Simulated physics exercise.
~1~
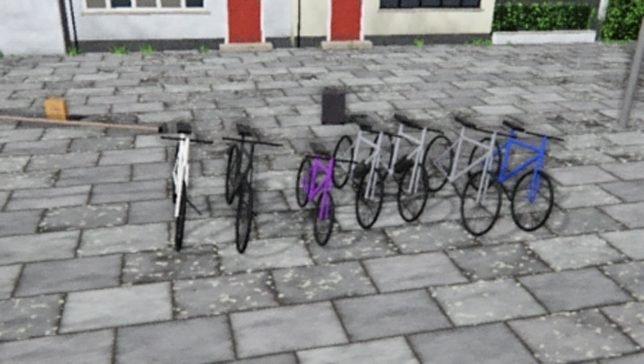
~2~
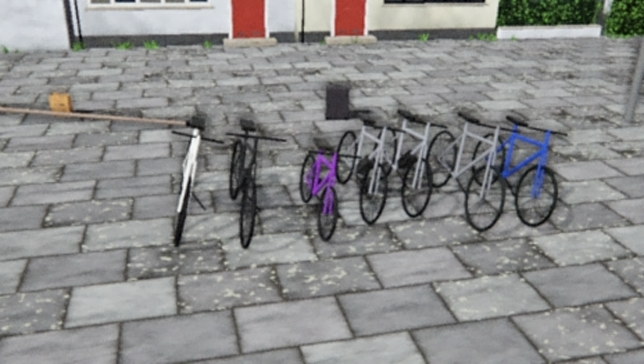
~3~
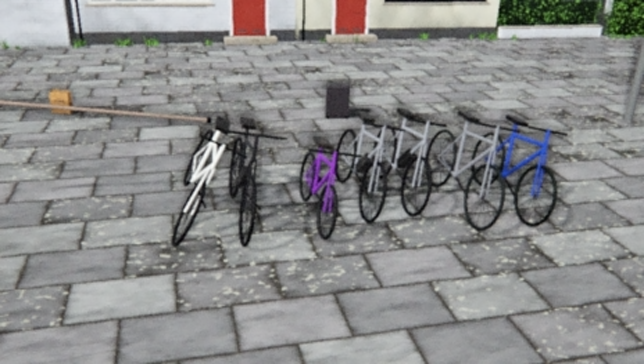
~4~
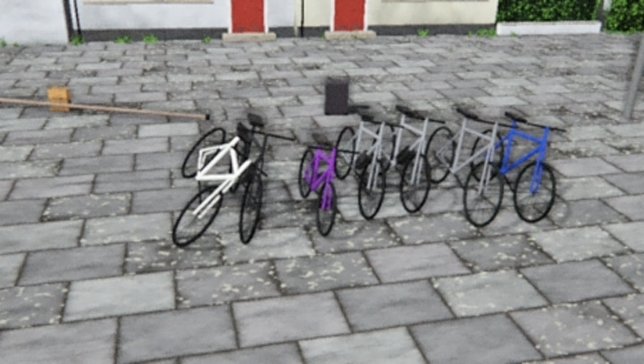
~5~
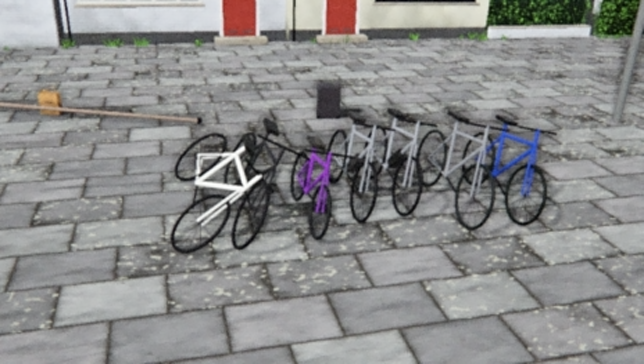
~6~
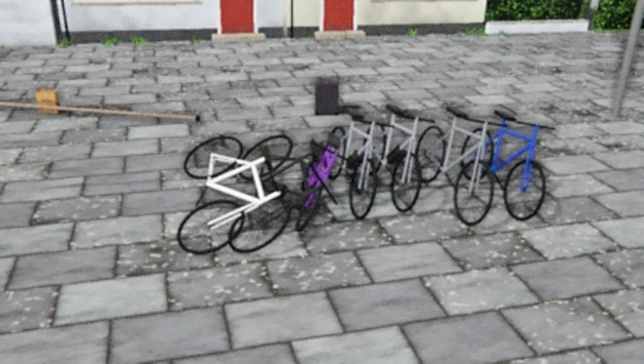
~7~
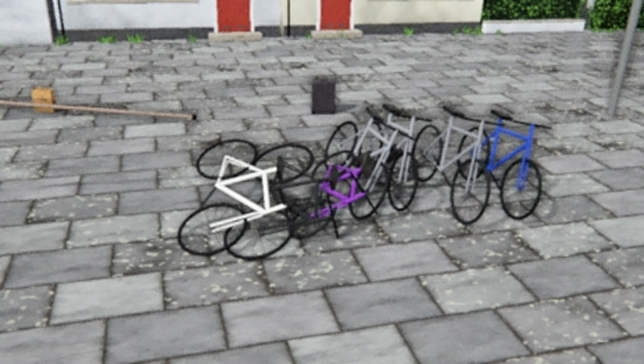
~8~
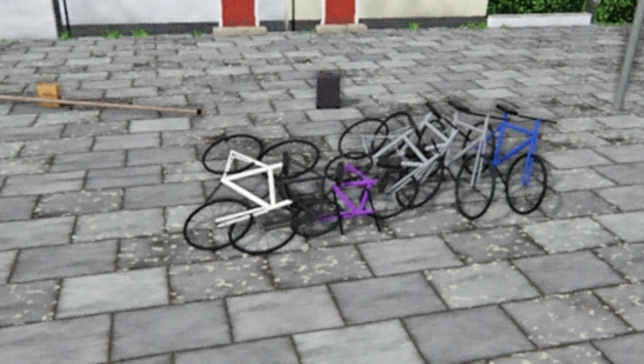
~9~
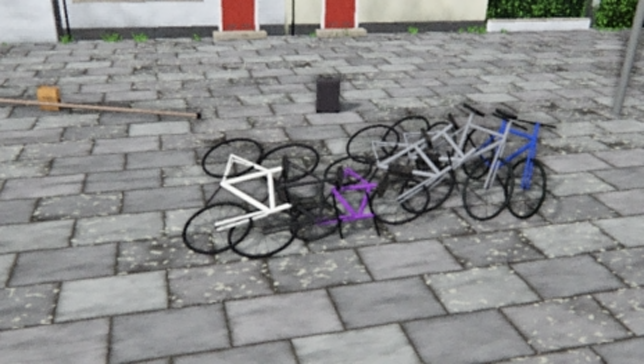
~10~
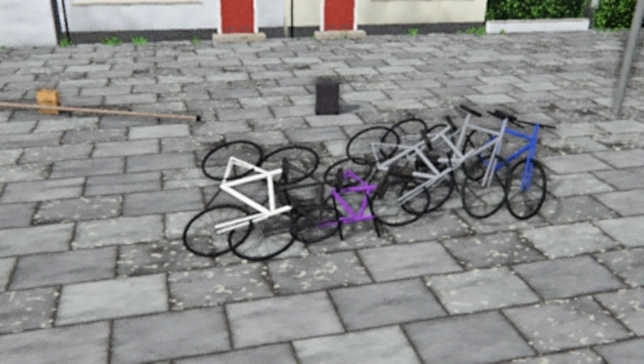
The footage shows seven bicycles standing in a row on grey paving as a pole pushes the white one at the left, which tips rightward and sets off a chain of falls through the purple one and beyond, ending with the blue bicycle still upright at the right.
